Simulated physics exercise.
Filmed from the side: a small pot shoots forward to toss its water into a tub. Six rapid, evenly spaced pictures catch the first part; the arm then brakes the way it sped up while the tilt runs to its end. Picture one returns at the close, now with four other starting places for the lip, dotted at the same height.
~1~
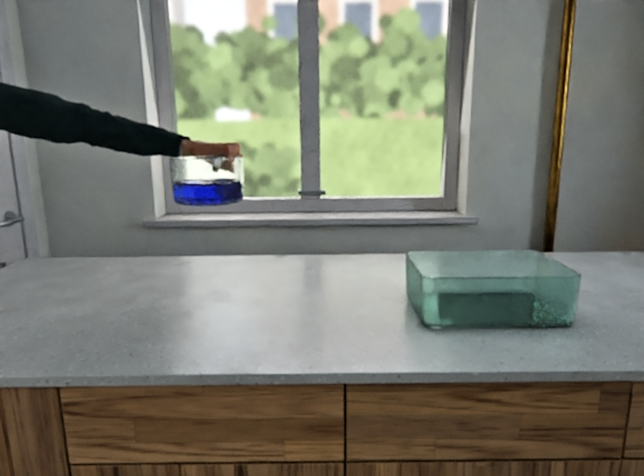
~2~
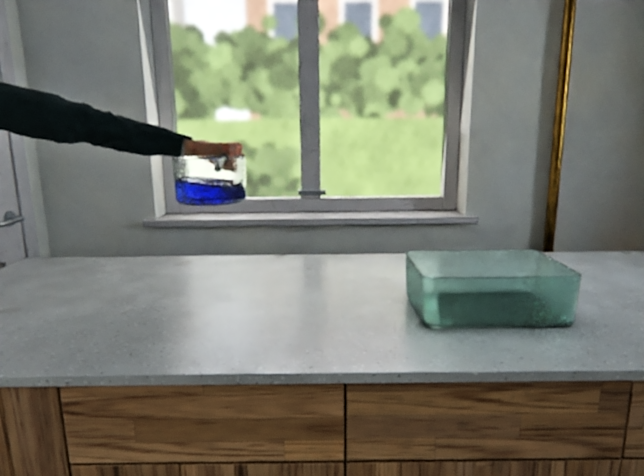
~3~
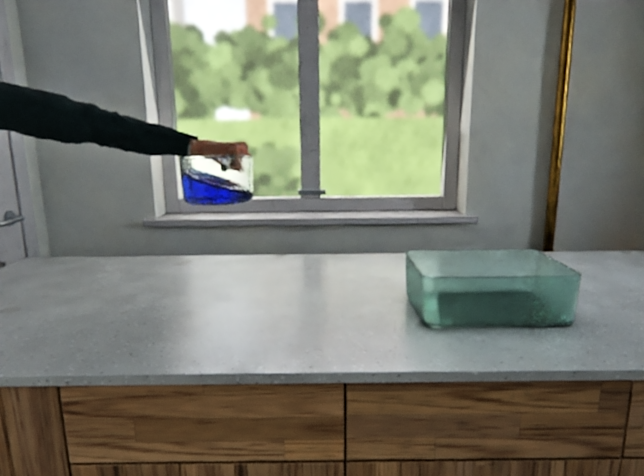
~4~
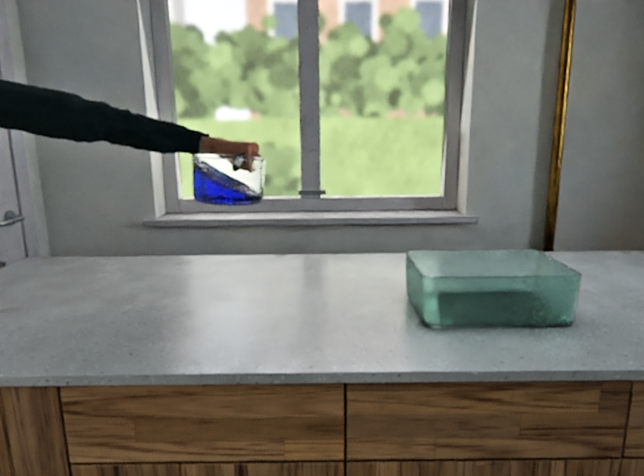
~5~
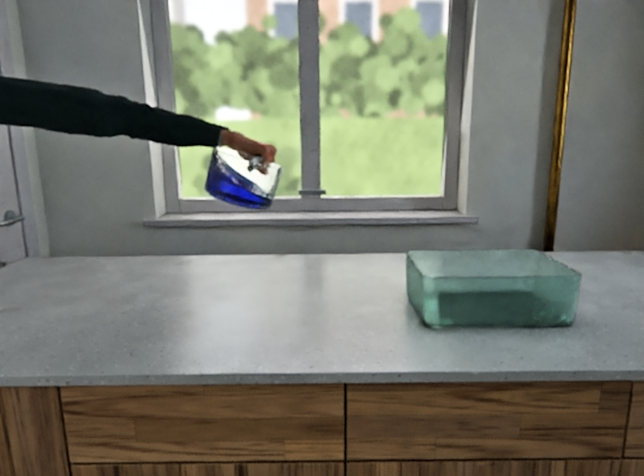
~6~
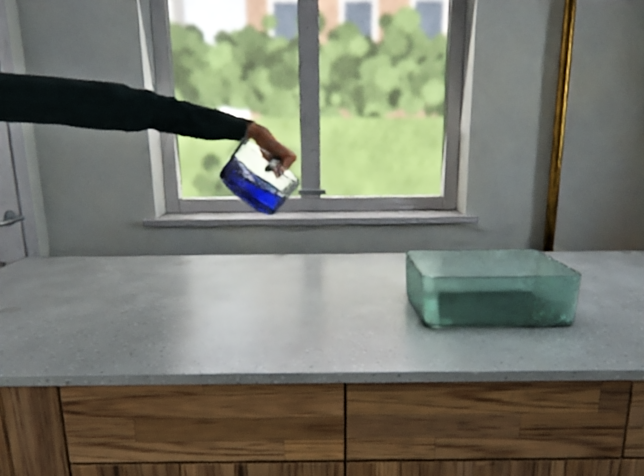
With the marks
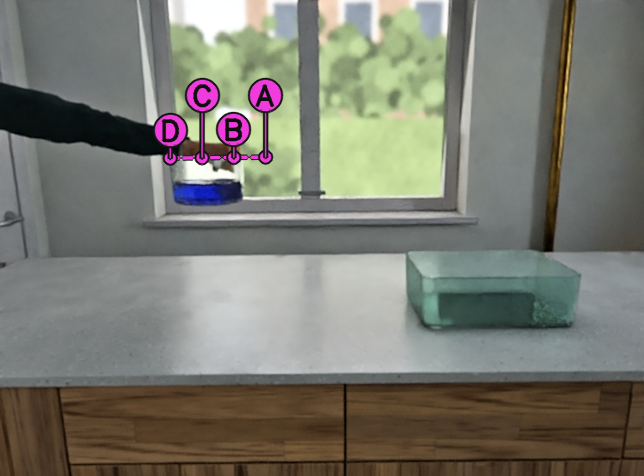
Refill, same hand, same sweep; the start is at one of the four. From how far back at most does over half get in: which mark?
That is spot A.
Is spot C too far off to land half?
Yes, that goes wrong.
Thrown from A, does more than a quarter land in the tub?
Yes, it does.
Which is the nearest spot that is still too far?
It is B.
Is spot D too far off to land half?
Yes, that goes wrong.
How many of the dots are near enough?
One of the four.
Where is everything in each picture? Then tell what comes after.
In the first picture, upright, lip at (241, 157); tub from (421, 327) to (573, 325); nothing has left yet.
In the second picture, upright, lip at (243, 157); nothing has left yet.
In the third picture, upright, lip at (251, 156); nothing has left yet.
In the fourth picture, tipped about 4°, lip at (264, 159); nothing has left yet.
In the fifth picture, tipped about 18°, lip at (282, 168); nothing has left yet.
In the sixth picture, tipped about 39°, lip at (299, 182); nothing has left yet.
In magenta, A at (265, 157); B at (233, 157); C at (202, 157); D at (170, 158).
With A, about 77 % lands in the tub, 8 % falls short and 15 % goes beside or beyond.
With B, about 7 % lands in the tub, 89 % falls short and 4 % goes beside or beyond.
With C, about 0 % lands in the tub, 98 % falls short.
With D, about 0 % lands in the tub, 100 % falls short.
